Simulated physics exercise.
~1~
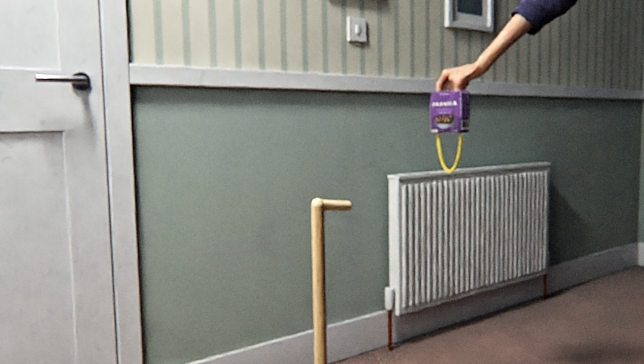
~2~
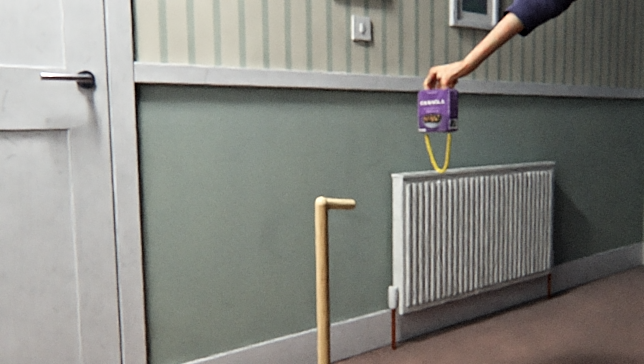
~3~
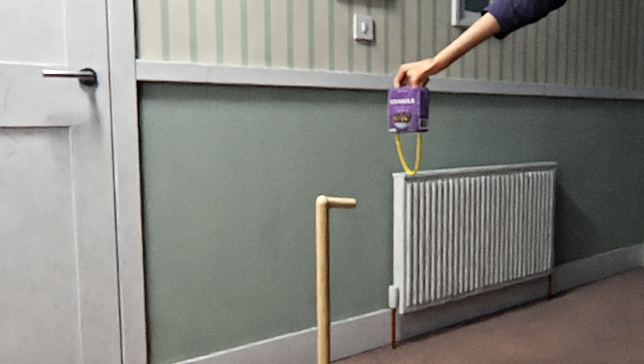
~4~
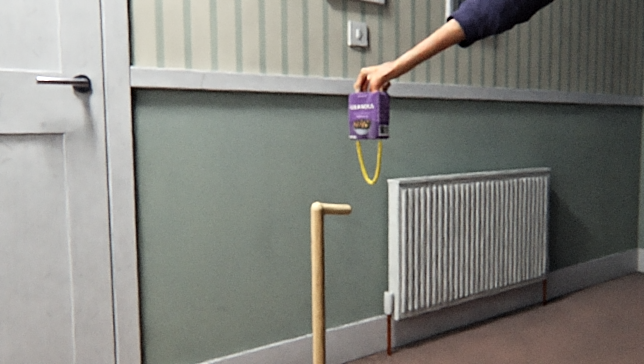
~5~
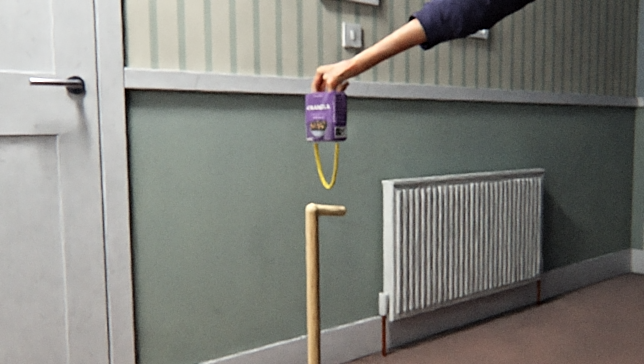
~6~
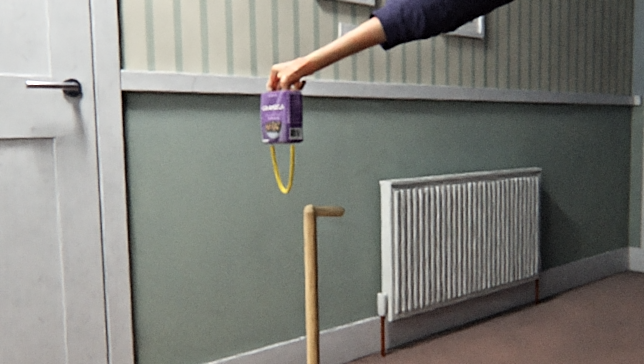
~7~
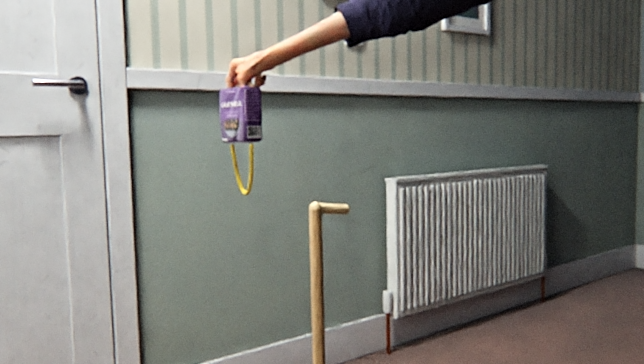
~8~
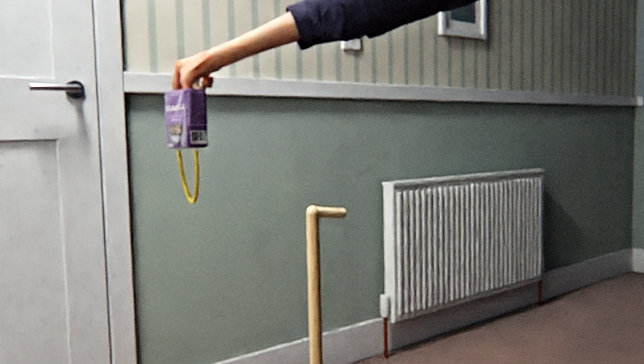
A purple pouch with a yellow loop hanging beneath it was carried leftward by an outstretched hand, moving from above a white radiator, over a short wooden post with a bar on top, and ending clear of it, still held up near the door.
